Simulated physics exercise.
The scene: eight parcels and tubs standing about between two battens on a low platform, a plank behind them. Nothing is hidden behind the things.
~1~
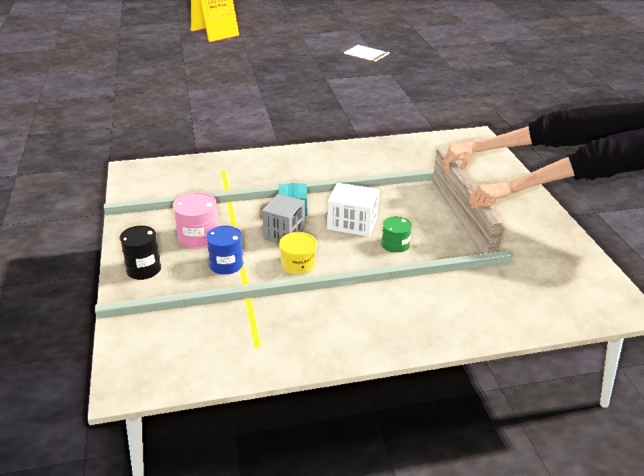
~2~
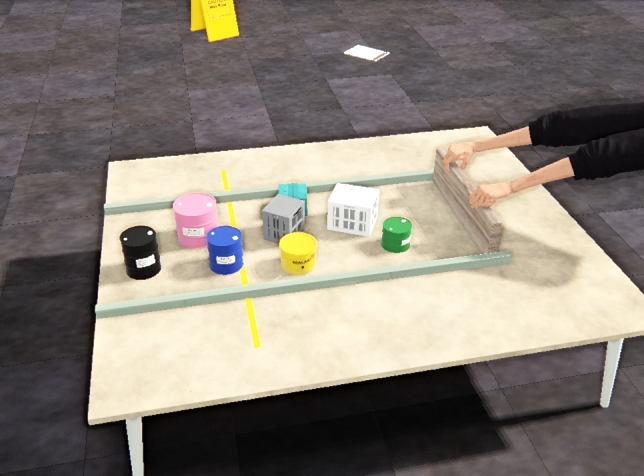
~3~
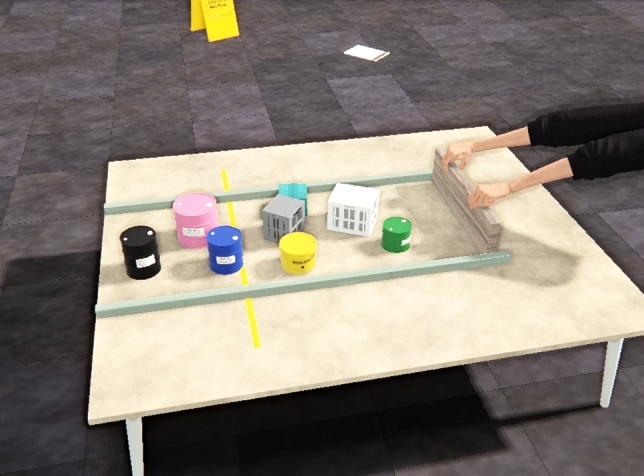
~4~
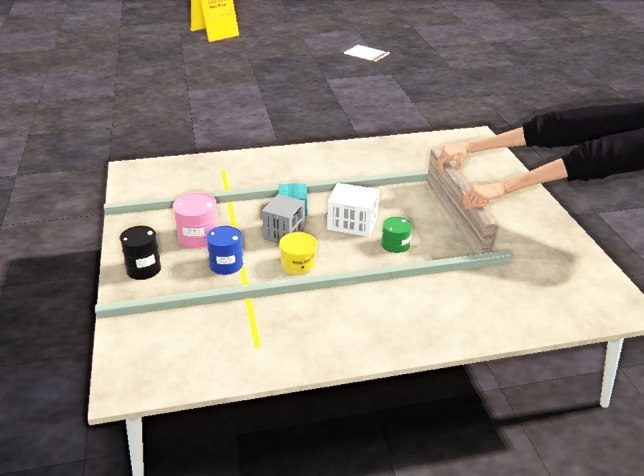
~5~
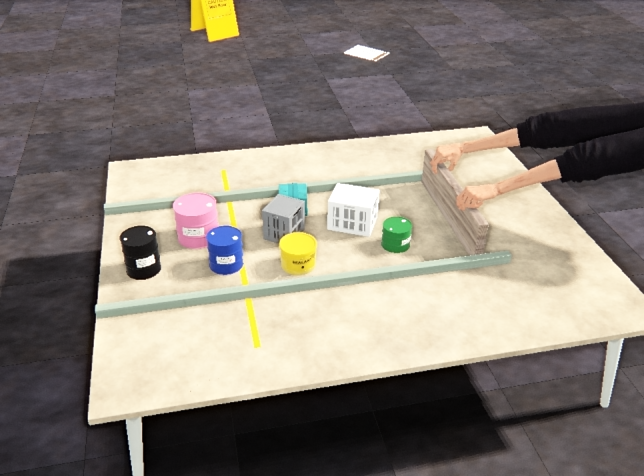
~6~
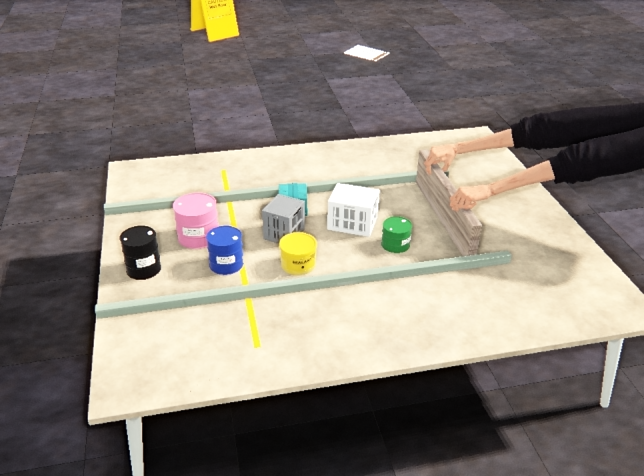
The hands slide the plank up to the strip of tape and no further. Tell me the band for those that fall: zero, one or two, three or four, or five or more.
Here the number that fall off is zero.
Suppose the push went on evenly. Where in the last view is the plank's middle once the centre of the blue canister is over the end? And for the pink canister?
Its middle is around (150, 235) and around (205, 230).
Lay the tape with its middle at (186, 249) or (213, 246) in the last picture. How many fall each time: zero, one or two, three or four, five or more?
Taking them in turn, either one or two; none at all.
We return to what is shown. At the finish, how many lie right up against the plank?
That makes 4.
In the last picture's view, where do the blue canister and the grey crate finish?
The blue canister stops around (193, 254); the grey crate around (175, 231).
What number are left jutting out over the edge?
The number is 0.
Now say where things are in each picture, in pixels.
In the first frame, black canister (141, 253); pink canister (197, 220); blue canister (225, 250); plank (464, 200); tape (237, 243).
In the second frame, pink canister (197, 220); plank (464, 200).
In the third frame, blue canister (225, 250); turquoise box (293, 200).
In the fourth frame, black canister (141, 253); yellow pail (298, 254).
In the fifth frame, pink canister (197, 220); green canister (396, 235).
In the sixth frame, black canister (141, 253); pink canister (197, 220); blue canister (225, 250); plank (445, 202); tape (237, 243).
A little later, none off yet; black canister at rest near (141, 253); pink canister at rest near (197, 220); blue canister at rest near (225, 250).
When it is over, the number that fall off is zero.
